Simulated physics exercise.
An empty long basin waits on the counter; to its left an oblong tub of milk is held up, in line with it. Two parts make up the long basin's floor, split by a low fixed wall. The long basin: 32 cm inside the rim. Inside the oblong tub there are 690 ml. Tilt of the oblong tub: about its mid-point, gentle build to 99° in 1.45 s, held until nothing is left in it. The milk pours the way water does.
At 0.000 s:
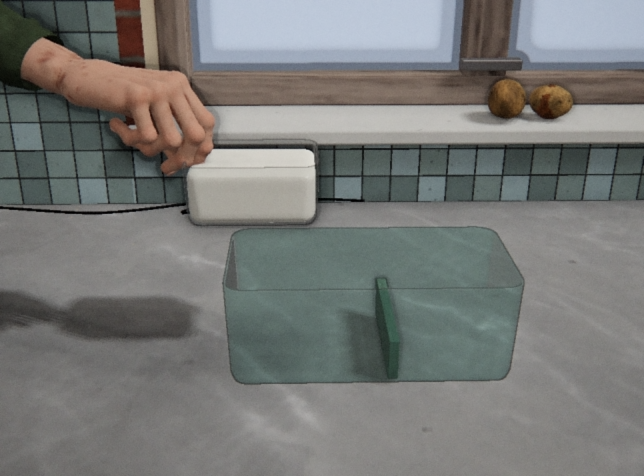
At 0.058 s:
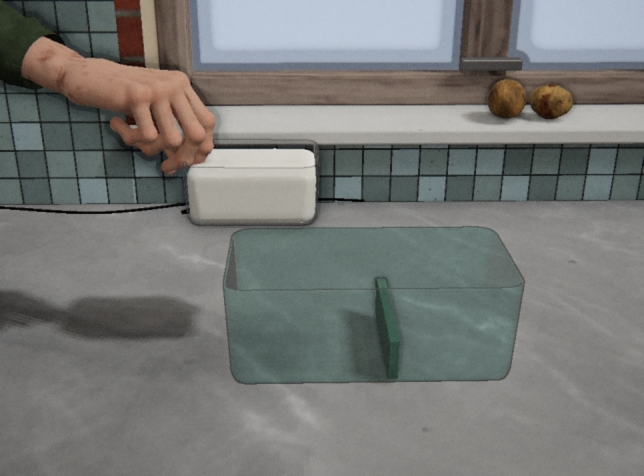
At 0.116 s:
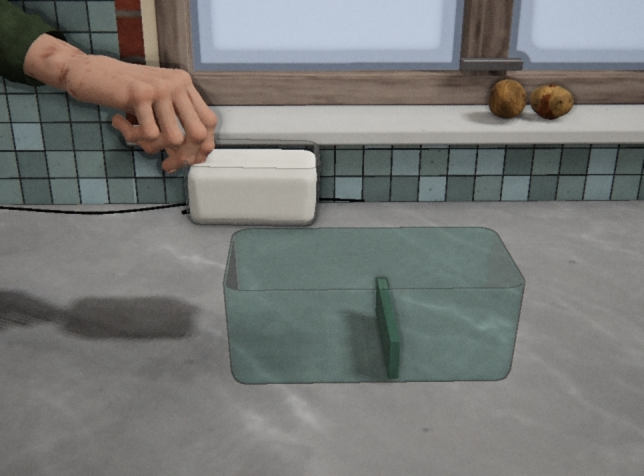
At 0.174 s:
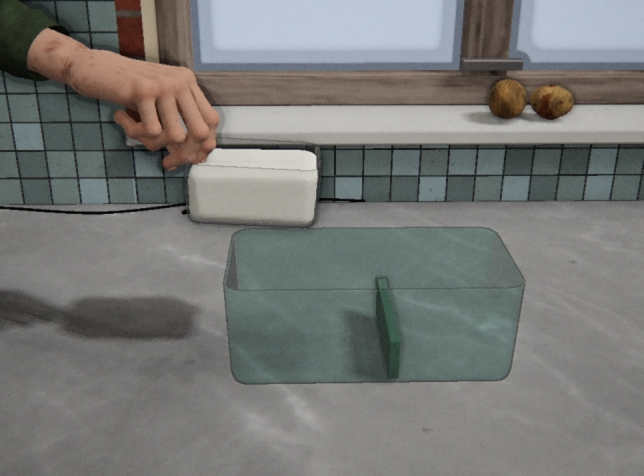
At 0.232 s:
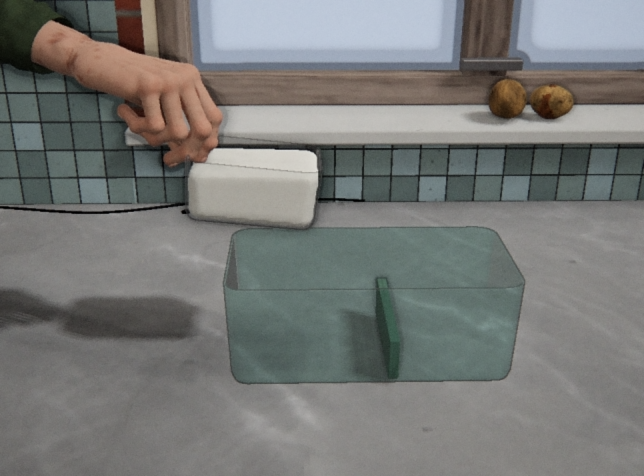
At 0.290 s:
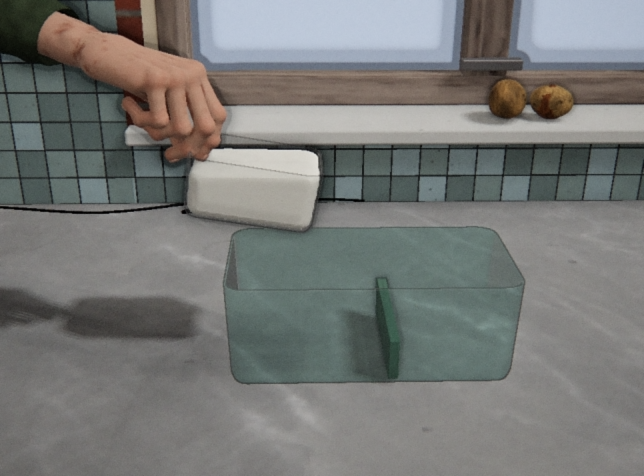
White oblong tub tilting slightly, its right end dipping, as a hand shifts beside it above an empty, divided green basin.
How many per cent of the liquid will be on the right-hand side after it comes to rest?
Some 20 per cent will be on the right-hand side.
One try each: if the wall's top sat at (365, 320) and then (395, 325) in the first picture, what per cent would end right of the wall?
The first gives near 60 per cent and the second near 25 per cent.
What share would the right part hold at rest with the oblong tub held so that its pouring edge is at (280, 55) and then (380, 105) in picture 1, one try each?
5 and 85 %.
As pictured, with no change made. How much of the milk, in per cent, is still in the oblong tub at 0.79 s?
About 50 per cent.
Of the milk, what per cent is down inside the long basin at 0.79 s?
Roughly 24 per cent.
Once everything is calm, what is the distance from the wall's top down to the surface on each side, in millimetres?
Close to 30 mm left and close to 44 mm right.
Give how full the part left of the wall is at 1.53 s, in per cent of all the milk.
78 %.
Then, 0.79 s in, the tilt is 56° and 50 per cent is still to pour, 21 is left of the wall and 4 right of it.
Then, 1.15 s in, the tilt is 89° and 11 per cent is still to pour, 65 is left of the wall and 20 right of it.
Then, 1.53 s in, the tilt is 99° and 1 per cent is still to pour, 78 is left of the wall and 20 right of it.
Then, 1.95 s in, the tilt is 99° and 0 per cent is still to pour, 80 is left of the wall and 20 right of it.
Finally, 80 per cent lies left of the wall, 20 right of it and 0 outside.
